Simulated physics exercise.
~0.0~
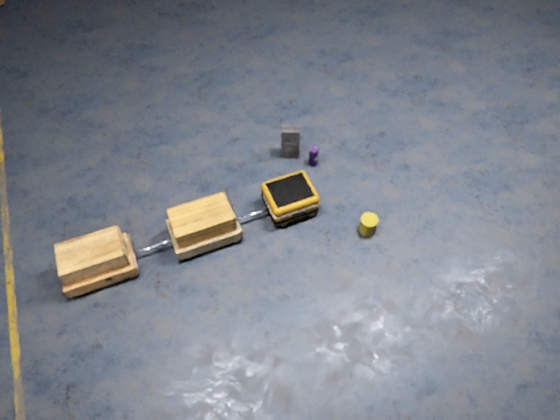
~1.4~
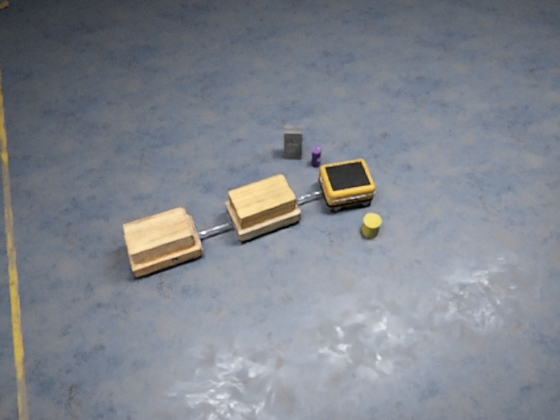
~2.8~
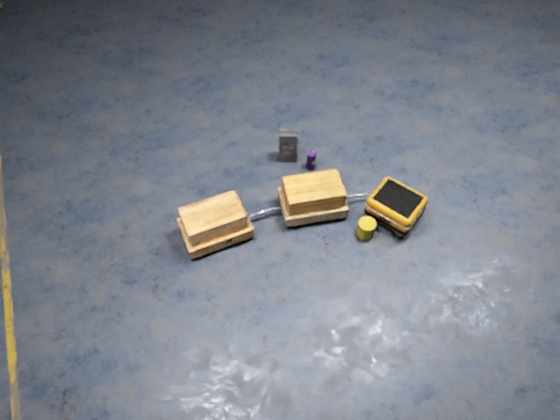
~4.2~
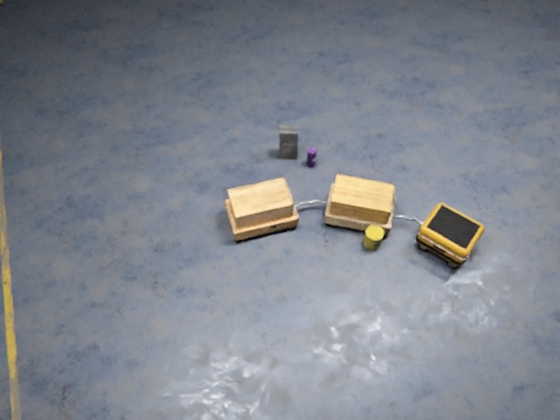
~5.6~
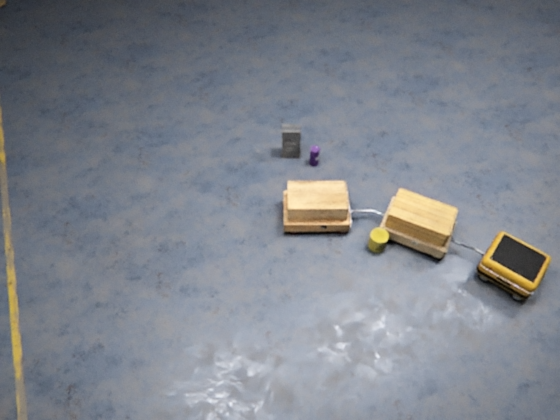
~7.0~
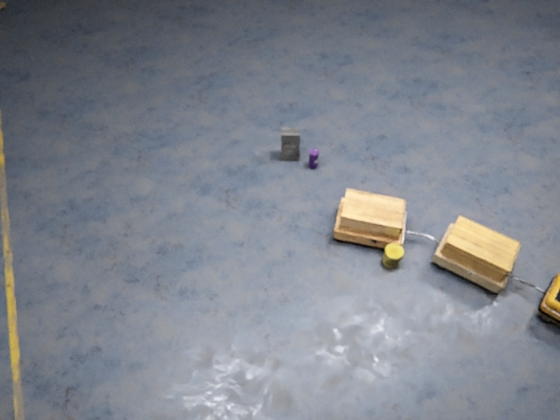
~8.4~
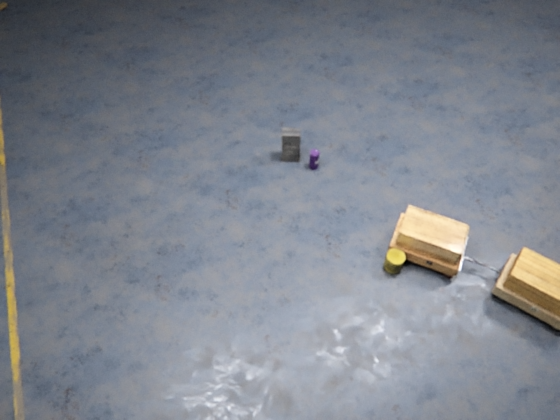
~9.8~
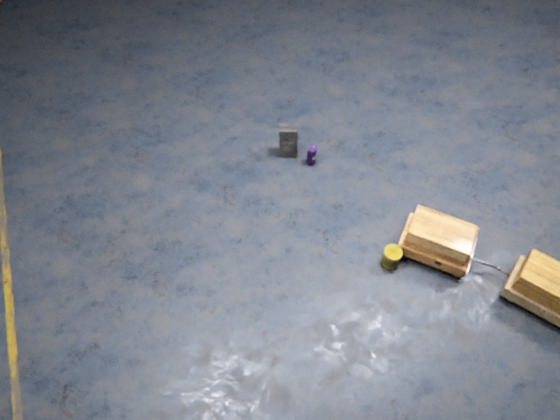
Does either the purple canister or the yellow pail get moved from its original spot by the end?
Yes, the yellow pail ends a little to the right of and below where it began, still upright. The purple canister stays in its place.
